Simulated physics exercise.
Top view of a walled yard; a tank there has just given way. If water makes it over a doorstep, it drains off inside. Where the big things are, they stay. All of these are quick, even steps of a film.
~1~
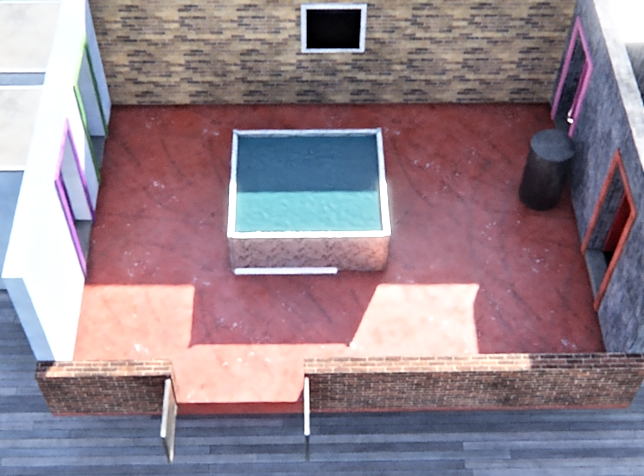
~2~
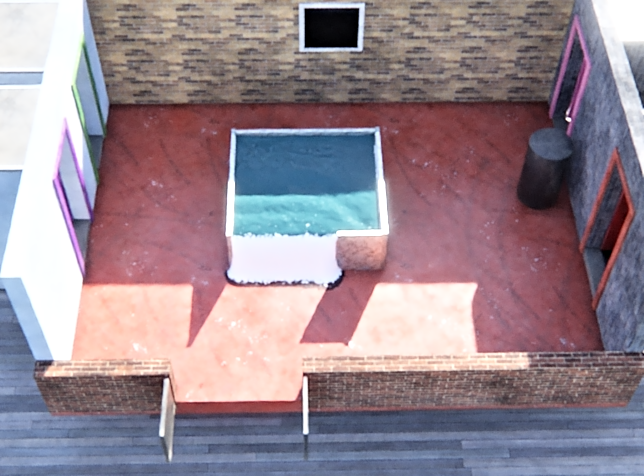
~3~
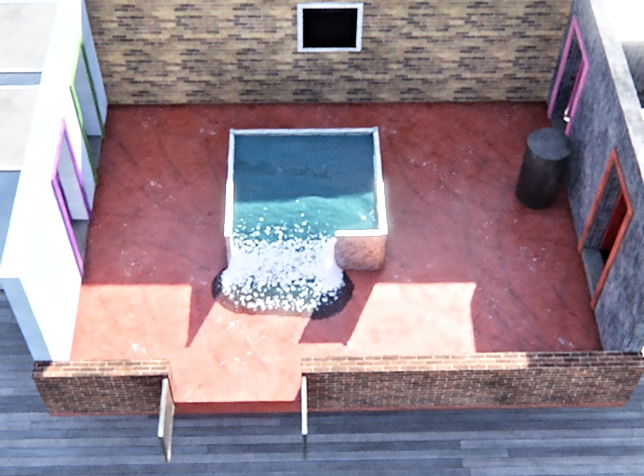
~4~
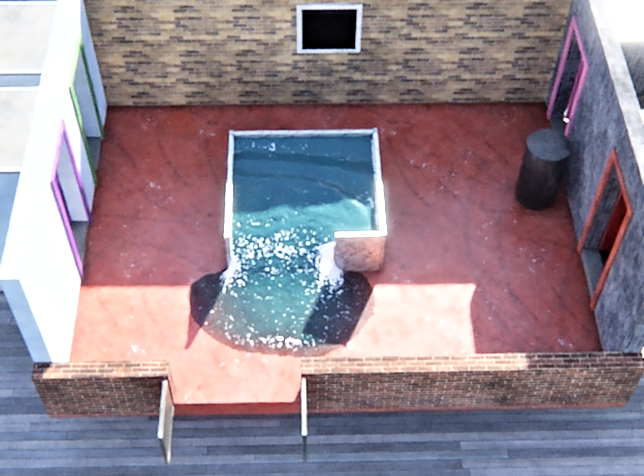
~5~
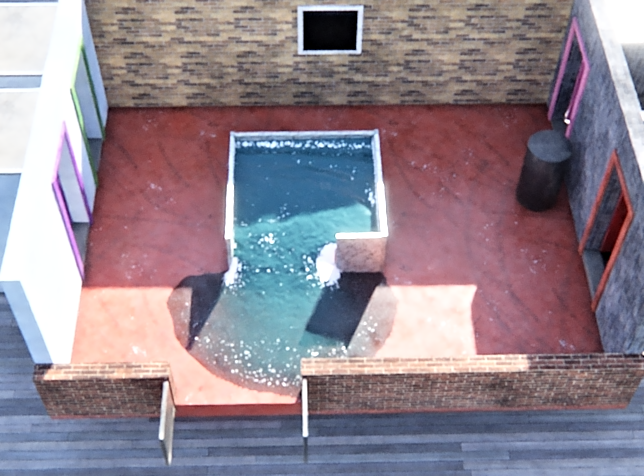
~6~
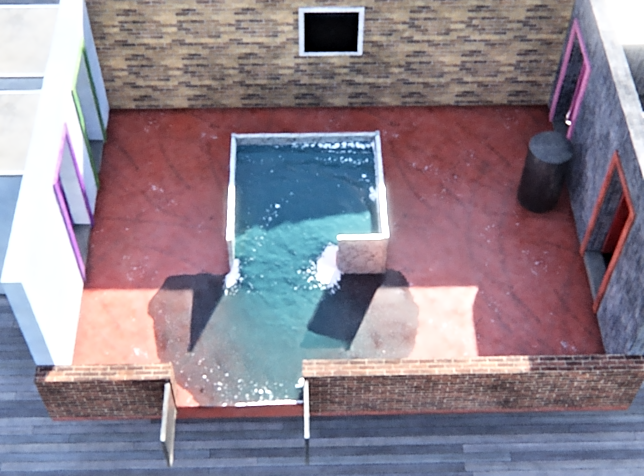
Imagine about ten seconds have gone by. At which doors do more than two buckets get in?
Result: Green door: Limit not exceeded, red door: Limit not exceeded, purple door: Limit not exceeded, pink door: Limit not exceeded.
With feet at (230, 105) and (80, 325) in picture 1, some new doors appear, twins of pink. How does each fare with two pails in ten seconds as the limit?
One after the other: Is under, takes more.
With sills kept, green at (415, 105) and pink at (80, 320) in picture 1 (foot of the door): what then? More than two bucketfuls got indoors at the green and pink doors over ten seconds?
The green door comes up short, and the pink door gets past the limit as well.
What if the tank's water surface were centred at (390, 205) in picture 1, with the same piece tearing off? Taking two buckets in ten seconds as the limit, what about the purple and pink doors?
My reading: The purple door lets less in; the pink door goes over.
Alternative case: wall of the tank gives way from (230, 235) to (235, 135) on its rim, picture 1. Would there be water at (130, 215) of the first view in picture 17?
Answer: Awash.
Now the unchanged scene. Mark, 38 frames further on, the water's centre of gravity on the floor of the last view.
Close to pixel (343, 259).
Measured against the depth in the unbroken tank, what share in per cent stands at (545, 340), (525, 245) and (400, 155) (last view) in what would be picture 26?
The three come to some 4, 2 and 0 per cent respectively.
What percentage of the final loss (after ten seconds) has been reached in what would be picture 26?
I'd estimate some 65 per cent.
A moment on, water covers 20 % of the floor; the green door not reached, the red door not reached, the purple door not reached, the pink door not reached.
Next, water covers 30 % of the floor; the green door not reached, the red door not reached, the purple door not reached, the pink door not reached.
Then, water covers 55 % of the floor; the green door wet at the sill, nothing in, the red door wet at the sill, nothing in, the purple door wet at the sill, nothing in, the pink door not reached.
Later, water covers 80 % of the floor; the green door wet at the sill, nothing in, the red door wet at the sill, nothing in, the purple door wet at the sill, nothing in, the pink door wet at the sill, nothing in.
In the end, water covers 95 % of the floor; the green door wet at the sill, nothing in, the red door wet at the sill, nothing in, the purple door wet at the sill, nothing in, the pink door wet at the sill, nothing in.
